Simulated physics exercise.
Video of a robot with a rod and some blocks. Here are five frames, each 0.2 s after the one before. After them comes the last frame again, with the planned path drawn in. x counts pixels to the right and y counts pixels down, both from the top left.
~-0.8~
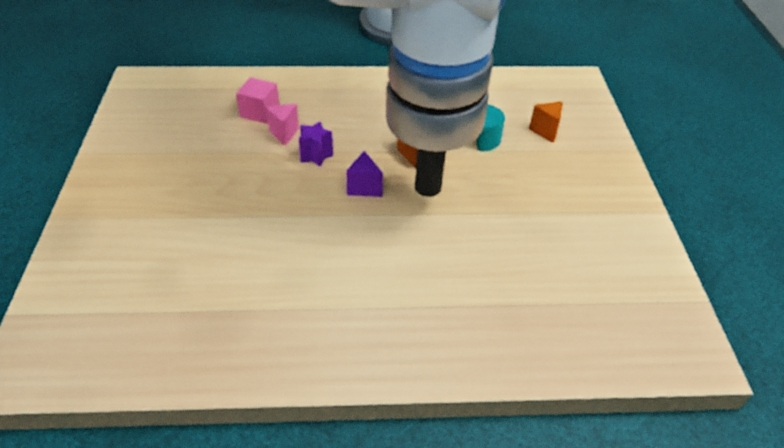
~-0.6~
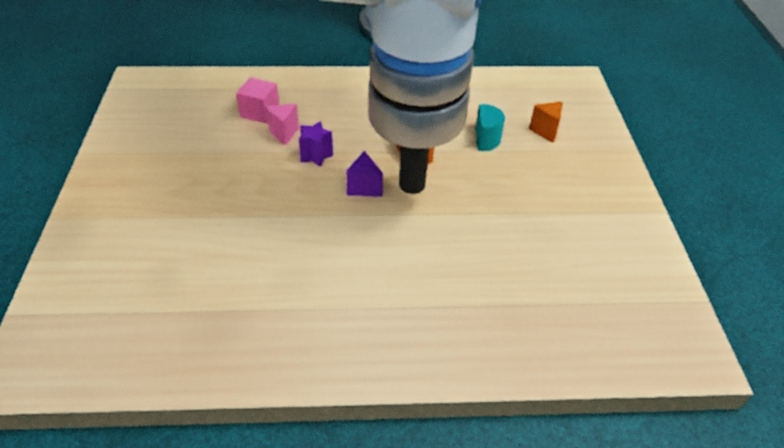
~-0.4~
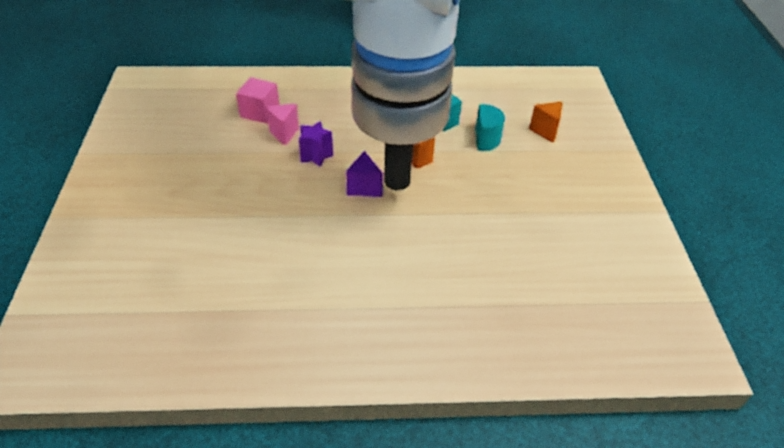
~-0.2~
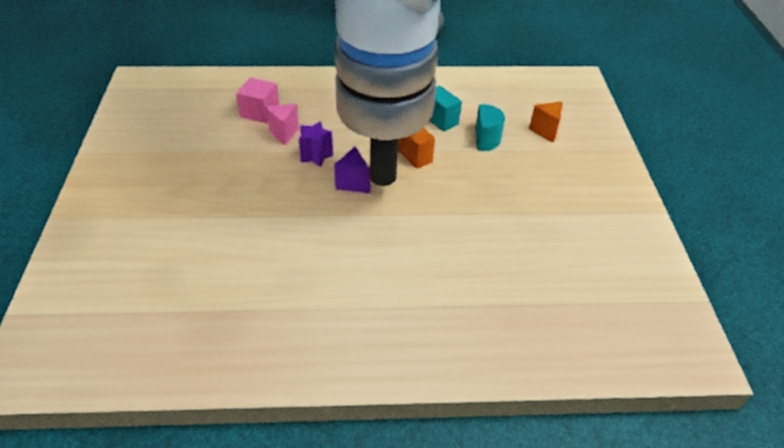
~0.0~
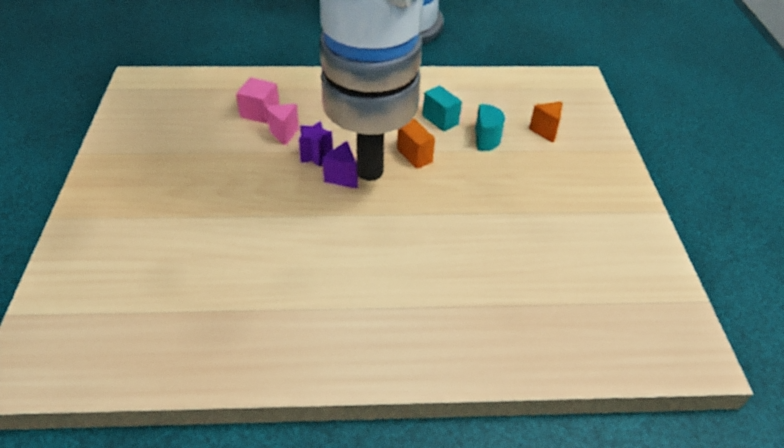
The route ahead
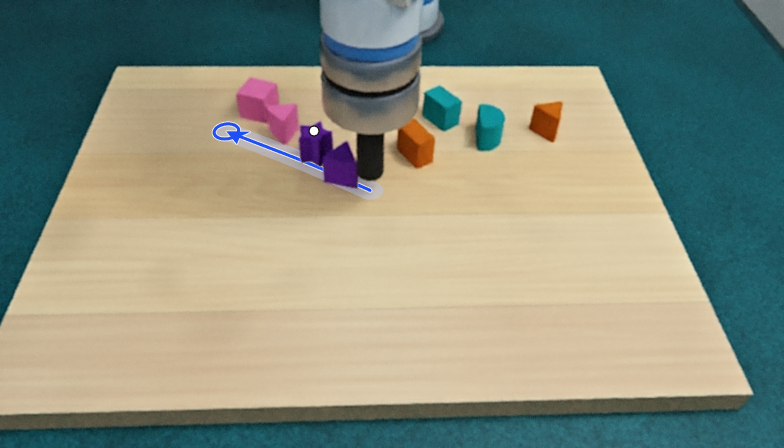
A pale wooden board lies on a teal surface, seen from above at an angle by a still camera. Along its far half sit a pink cube and pink triangular block at left, a purple star and purple triangular block, then orange and teal blocks to the right. A robot arm's black rod moves left, reaches the purple triangular block and pushes it left toward the star.
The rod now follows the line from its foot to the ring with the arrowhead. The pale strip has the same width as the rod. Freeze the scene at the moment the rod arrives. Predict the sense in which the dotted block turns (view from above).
From above, clockwise.
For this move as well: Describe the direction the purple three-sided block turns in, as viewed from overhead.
It spins anti-clockwise.
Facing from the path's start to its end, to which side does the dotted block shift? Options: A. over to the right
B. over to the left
A: Over to the right.
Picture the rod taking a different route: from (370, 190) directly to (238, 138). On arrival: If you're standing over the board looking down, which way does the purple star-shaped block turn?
If we look at it from overhead, the purple star-shaped block pivots clockwise.
Drawn move, from (370, 190) directly to (226, 131); the dot is on the purple star-shaped block.
On the path given first. One third of the way, rod at (319, 150); purple star-shaped block at (302, 123), turned 50° clockwise; purple three-sided block at (294, 140), turned 45° clockwise.
Two thirds of the way, rod at (269, 131); pink square at (255, 87); pink three-sided block at (275, 102); purple star-shaped block at (292, 114), turned 95° clockwise; purple three-sided block at (245, 125), turned 20° clockwise.
At the end, rod at (223, 113); pink square at (255, 87); pink three-sided block at (275, 102); purple star-shaped block at (292, 114), turned 95° clockwise; purple three-sided block at (209, 119), turned 55° anticlockwise.
